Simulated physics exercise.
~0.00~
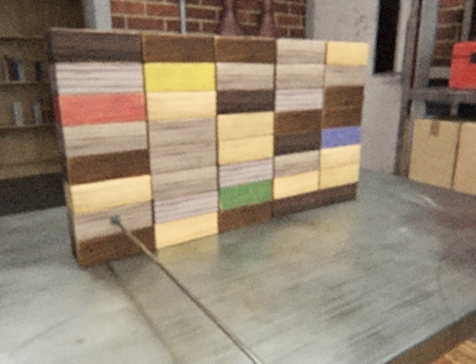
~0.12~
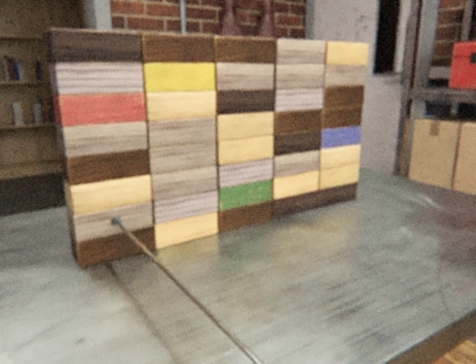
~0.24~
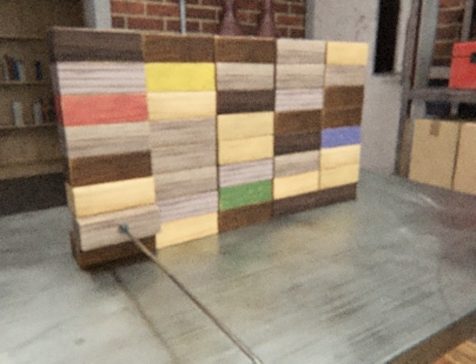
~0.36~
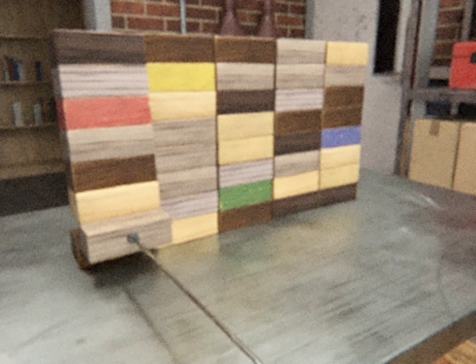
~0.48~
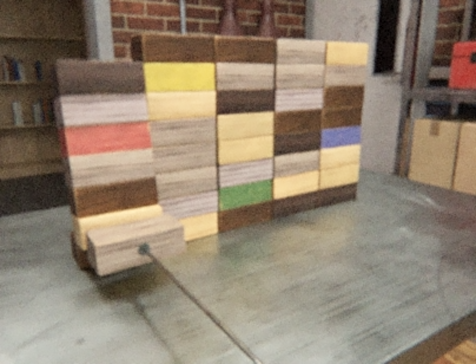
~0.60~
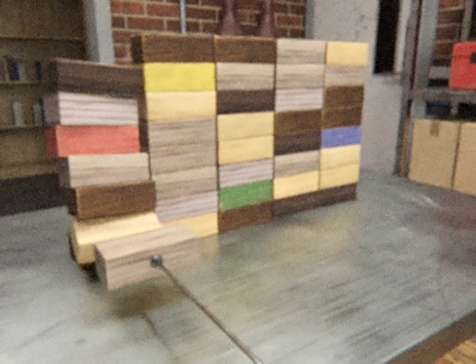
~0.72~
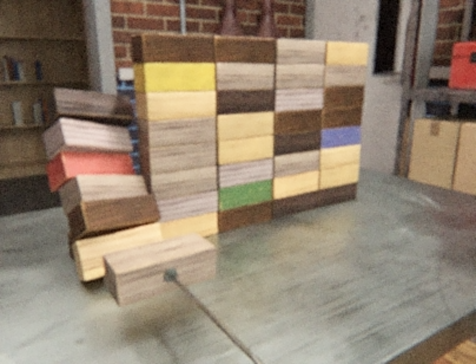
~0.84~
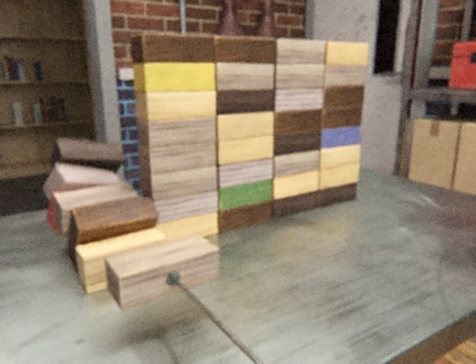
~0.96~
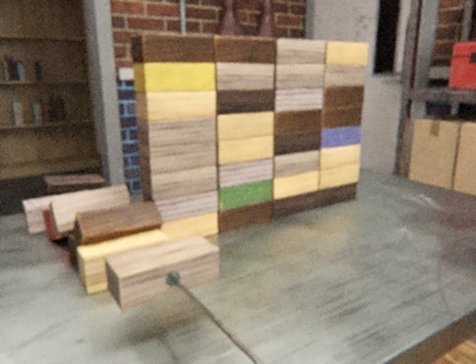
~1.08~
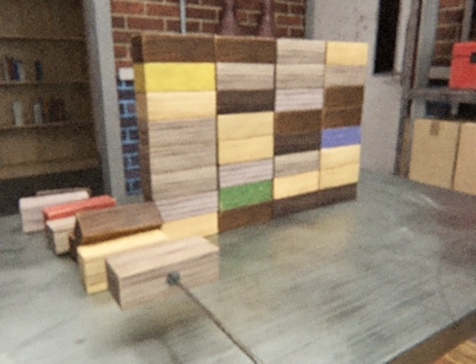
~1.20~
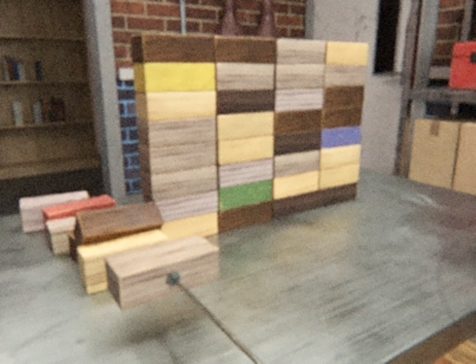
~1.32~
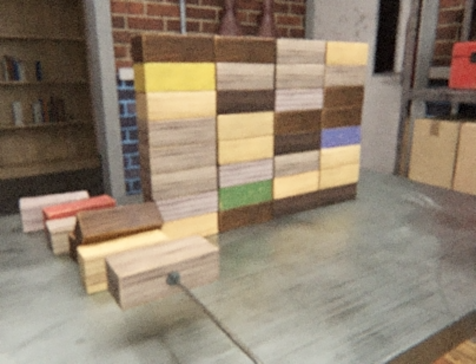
Wall of wooden blocks losing its left column as a rod pulls out a low block, the rest staying upright.
